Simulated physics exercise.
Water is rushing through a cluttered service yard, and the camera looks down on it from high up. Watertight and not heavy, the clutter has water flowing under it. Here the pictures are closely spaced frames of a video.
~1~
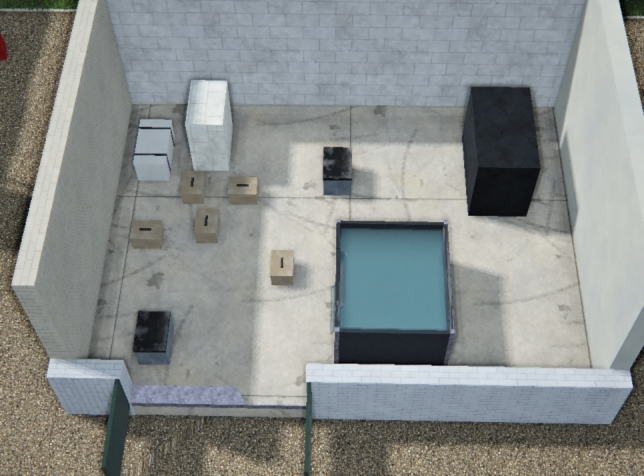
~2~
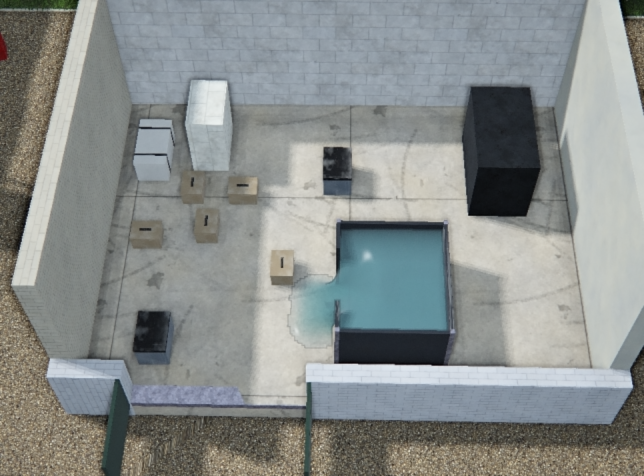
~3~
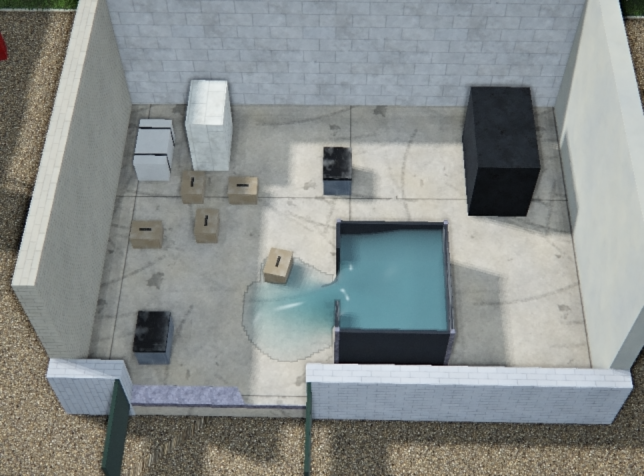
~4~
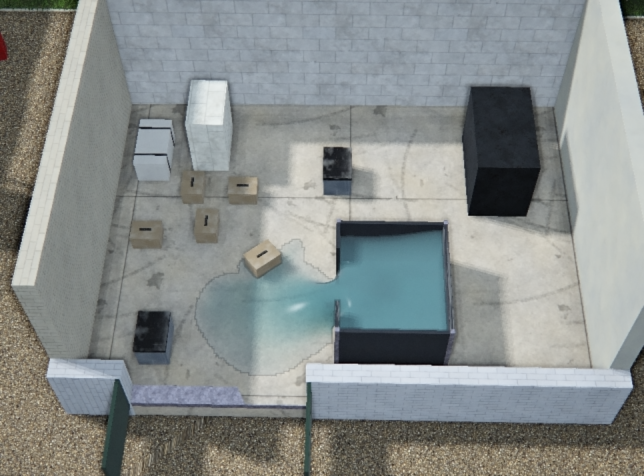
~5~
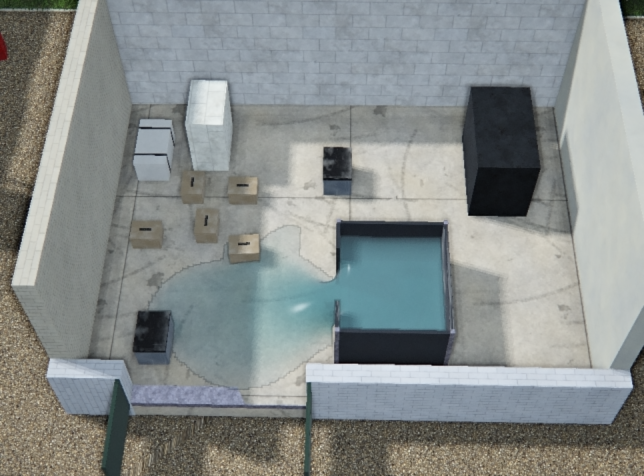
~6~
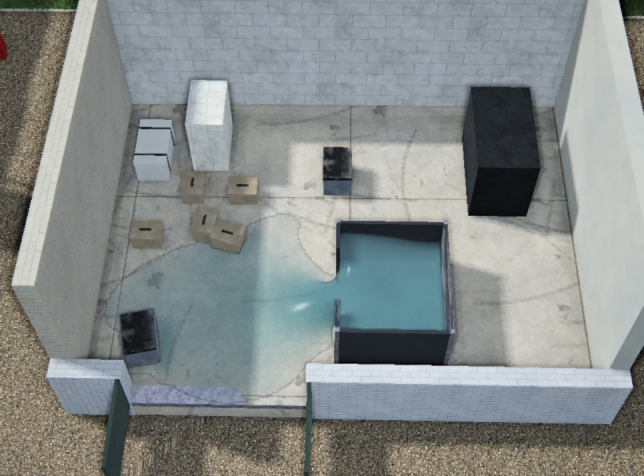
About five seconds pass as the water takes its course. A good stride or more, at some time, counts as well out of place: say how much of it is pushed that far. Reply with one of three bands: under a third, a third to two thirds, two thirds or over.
Two thirds or over.
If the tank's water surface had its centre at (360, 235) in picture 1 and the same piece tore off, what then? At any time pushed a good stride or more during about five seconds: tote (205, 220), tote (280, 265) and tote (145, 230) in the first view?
Covered the distance, covered the distance, covered the distance.
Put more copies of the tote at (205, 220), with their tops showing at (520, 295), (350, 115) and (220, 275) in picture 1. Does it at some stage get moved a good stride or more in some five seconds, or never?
Going by the order given: Stays in place, stays in place, travels that far.
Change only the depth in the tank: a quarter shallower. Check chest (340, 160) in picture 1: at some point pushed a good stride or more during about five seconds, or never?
Going by the pictures, I'd say it stopped short.
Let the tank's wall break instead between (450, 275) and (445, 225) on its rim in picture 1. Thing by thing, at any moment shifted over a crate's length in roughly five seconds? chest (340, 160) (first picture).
For that one: It covered the distance.
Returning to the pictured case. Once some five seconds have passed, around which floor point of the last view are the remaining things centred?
On the floor of the last picture, roughly (191, 180).
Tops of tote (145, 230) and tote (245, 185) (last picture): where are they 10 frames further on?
Estimated positions: (127, 179) and (252, 147), approximately.
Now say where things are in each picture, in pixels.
A tote at (282, 263) rests on the ground; a chest at (152, 330), on the bottom; 0 of 8 have shifted, in the first frame.
A tote at (282, 263) rests on the ground; a chest at (152, 330) rests on the ground; 0 of 8 have shifted, in the second frame.
A tote at (278, 262), on the bottom, close to its start; a chest at (152, 330) rests on the ground; 1 of 8 have shifted, in the third frame.
A tote at (262, 254), on the bottom, close to its start; a chest at (152, 330) rests on the ground; 1 of 8 have shifted, in the fourth frame.
A tote at (244, 244) rests on the ground, a stride from its start; a chest at (152, 330) rests on the ground; 1 of 8 have shifted, in the fifth frame.
A tote at (228, 233) rests on the ground, a stride from its start; a chest at (138, 331) rests on the ground, close to its start; 2 of 8 have shifted, in the sixth frame.
A moment on, 2 of 8 are well off their spots; 2 afloat.
Next, 5 of 8 are well off their spots; 5 afloat.
Later, 7 of 8 are well off their spots; 6 afloat.
In the end, 6 of 8 are well off their spots, and 7 have been at some point; 7 afloat.
